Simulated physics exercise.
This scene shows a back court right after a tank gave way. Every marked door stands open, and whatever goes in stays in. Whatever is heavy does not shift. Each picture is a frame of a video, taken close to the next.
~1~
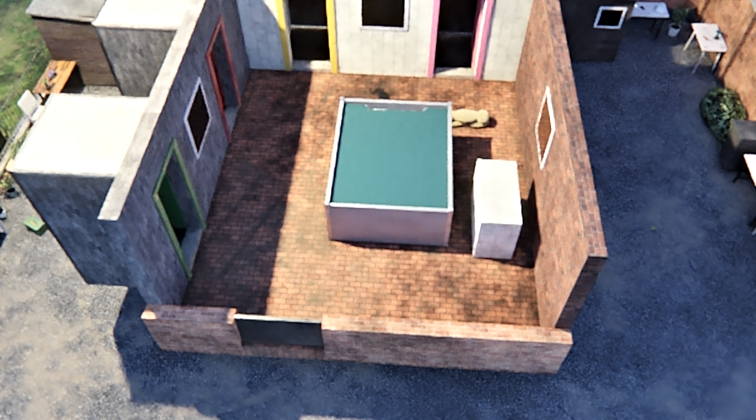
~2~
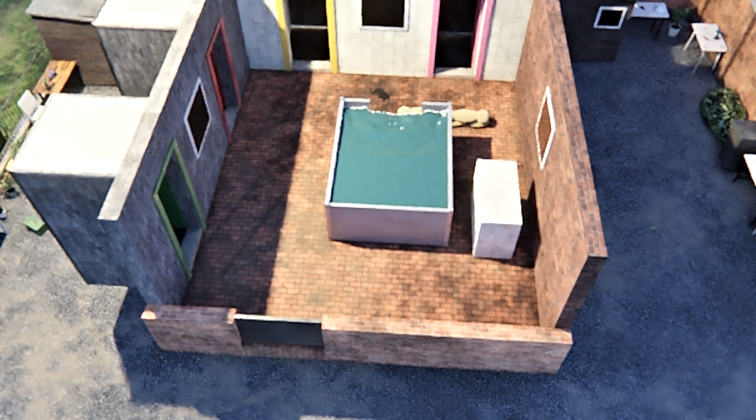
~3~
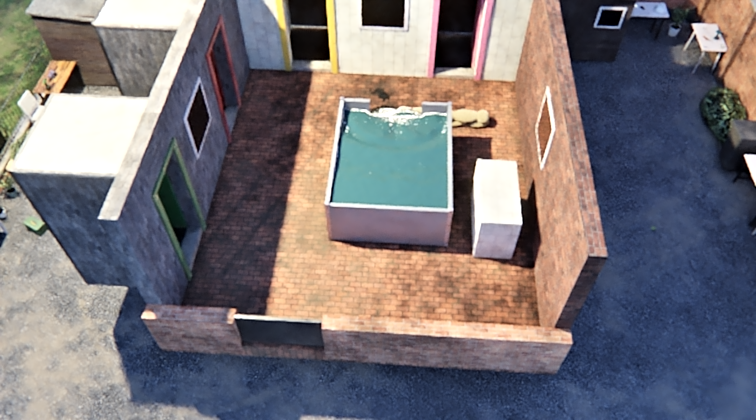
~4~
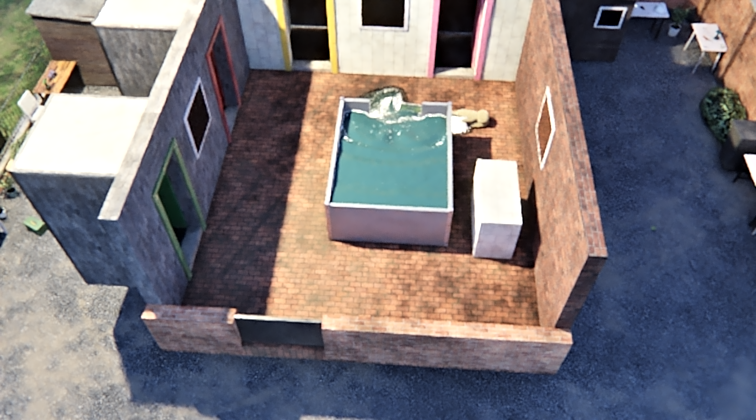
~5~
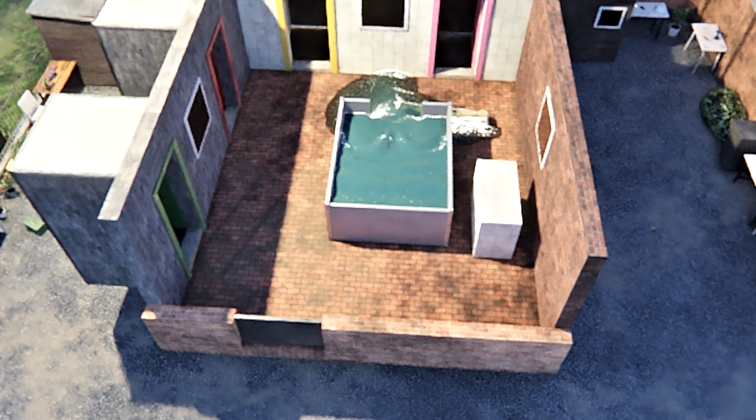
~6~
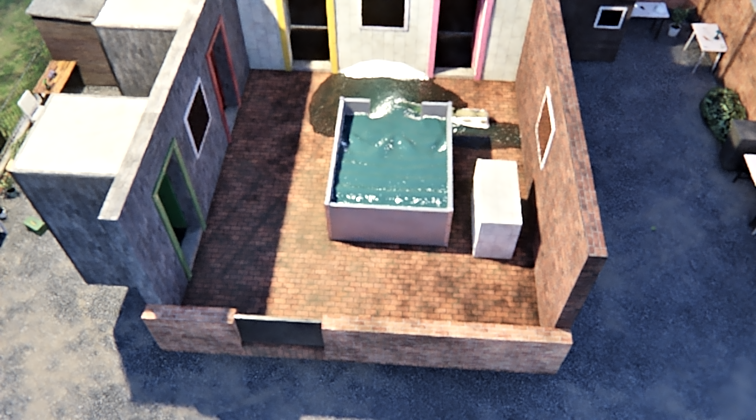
In a brick-paved back court, the water in a tank lay still, then churned at the far side and poured out through a gap there, spreading across the bricks behind the tank.
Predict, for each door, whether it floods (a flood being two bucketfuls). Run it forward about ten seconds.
Prediction: The yellow door floods; the red door floods; the green door stays unflooded; the pink door floods.
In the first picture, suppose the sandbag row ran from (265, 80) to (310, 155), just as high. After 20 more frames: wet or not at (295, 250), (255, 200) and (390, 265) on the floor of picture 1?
Going in the order you gave, that's left unsoaked, then waterlogged, then left unsoaked.
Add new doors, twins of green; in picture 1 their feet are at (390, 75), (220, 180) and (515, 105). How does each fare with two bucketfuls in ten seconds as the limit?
Crosses the line; stays below the line; crosses the line.
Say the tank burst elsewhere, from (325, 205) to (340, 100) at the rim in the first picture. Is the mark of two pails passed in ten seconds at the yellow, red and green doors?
In that case the yellow door breaks the limit, the red door breaks the limit and the green door breaks the limit.
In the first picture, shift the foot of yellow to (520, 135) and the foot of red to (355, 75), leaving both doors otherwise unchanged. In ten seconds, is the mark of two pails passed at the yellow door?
Note - yellow door ends up higher.
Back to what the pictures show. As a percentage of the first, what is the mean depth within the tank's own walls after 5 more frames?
It comes to some 70 percent.
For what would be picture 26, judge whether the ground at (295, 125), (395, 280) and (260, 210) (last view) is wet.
Result, in the order given: Wetted / not wetted / wetted.
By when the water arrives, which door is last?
My answer: The one in green.
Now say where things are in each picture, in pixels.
In the first frame, still water in the water tank at (392, 154).
In the second frame, the front is at a hidden place, out from the gap on the water tank's far side.
In the third frame, water pours out on the water tank's far side and has run to a hidden place.
In the fourth frame, water pours out on the water tank's far side and has run to (470, 129).
In the fifth frame, water pours out on the water tank's far side and has run to (497, 131).
In the sixth frame, water pours out on the water tank's far side and has run to (518, 128).
A moment on, water covers 30 % of the floor; the yellow door under two buckets in, the red door not reached, the green door not reached, the pink door under two buckets in.
Next, water covers 40 % of the floor; the yellow door over two buckets in, the red door wet at the sill, nothing in, the green door not reached, the pink door over two buckets in.
Then, water covers 65 % of the floor; the yellow door far over two buckets in, the red door over two buckets in, the green door wet at the sill, nothing in, the pink door over two buckets in.
Later, water covers 90 % of the floor; the yellow door far over two buckets in, the red door over two buckets in, the green door wet at the sill, nothing in, the pink door over two buckets in.
In the end, water covers 95 % of the floor; the yellow door far over two buckets in, the red door far over two buckets in, the green door wet at the sill, nothing in, the pink door far over two buckets in.
